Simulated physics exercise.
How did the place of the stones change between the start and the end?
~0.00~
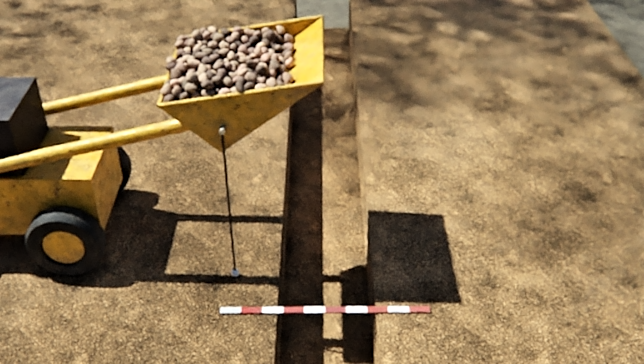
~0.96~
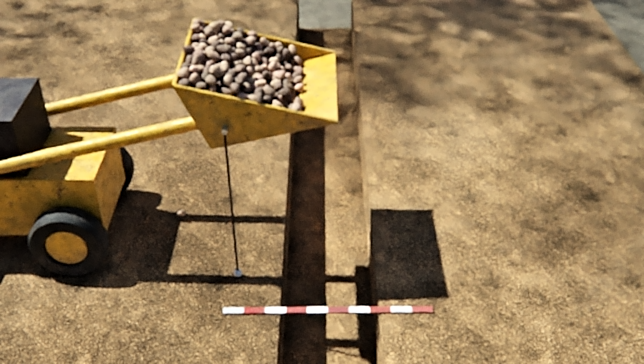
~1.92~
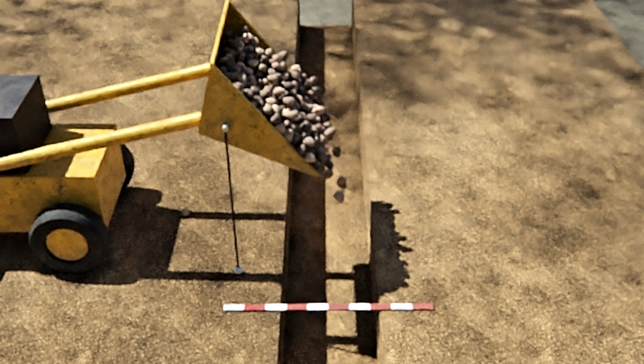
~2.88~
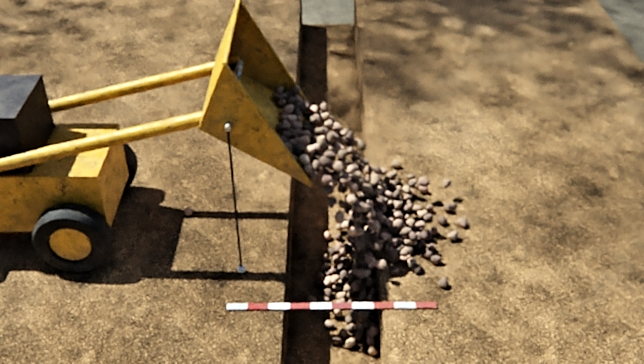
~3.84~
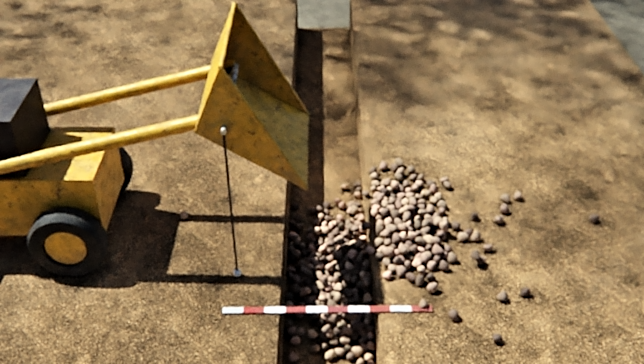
At the start the stones were heaped in the raised yellow bucket. By the end they lay lower and farther right, mostly in the trench, with the rest on the ground just past it.
